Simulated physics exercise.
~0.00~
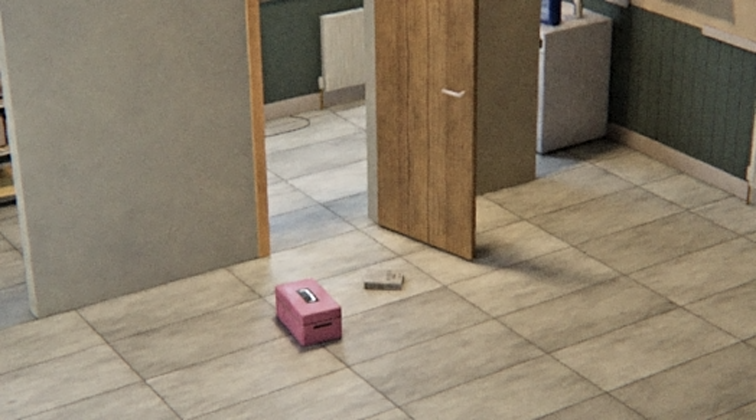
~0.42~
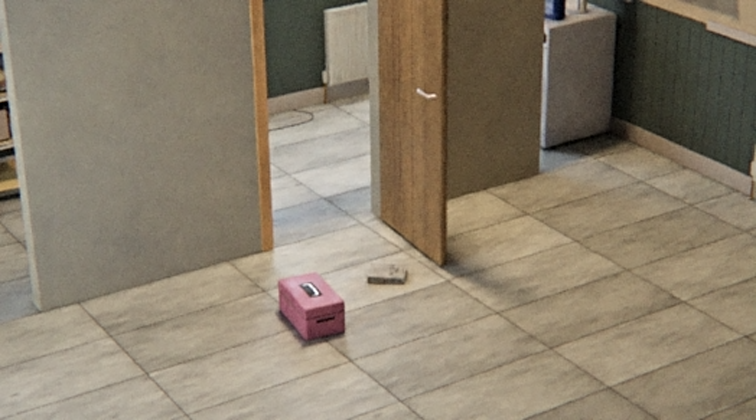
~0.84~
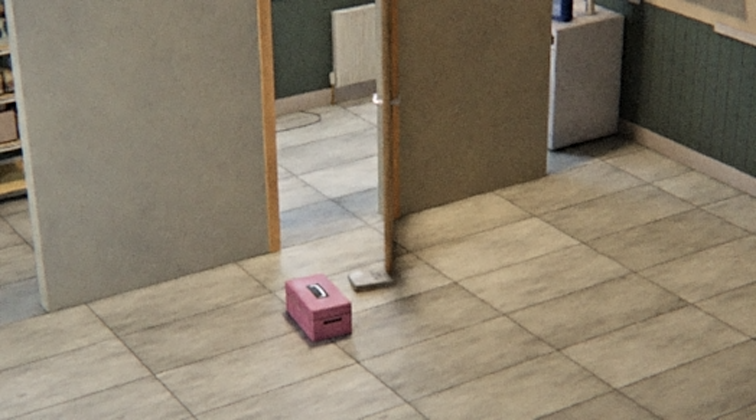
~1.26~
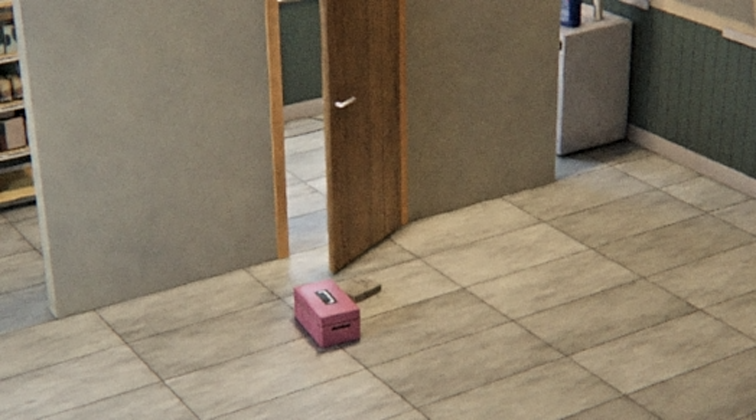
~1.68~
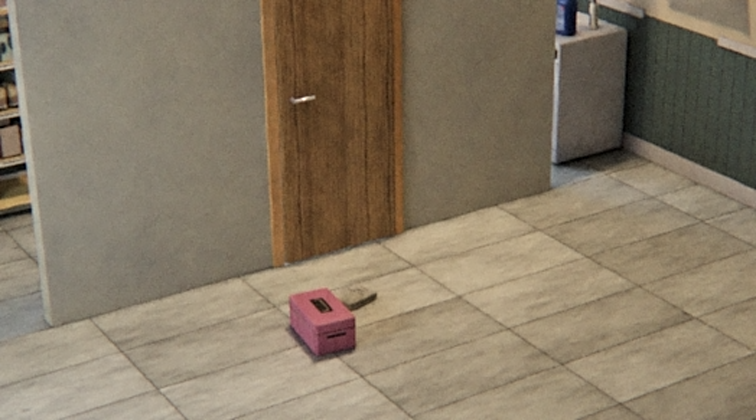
In the video, a wooden door standing wide open swings steadily shut across a tiled floor, and a small whitish book in its path slides a short way left, toward a pink toolbox. The door ends closed in its frame, with the toolbox still in place.
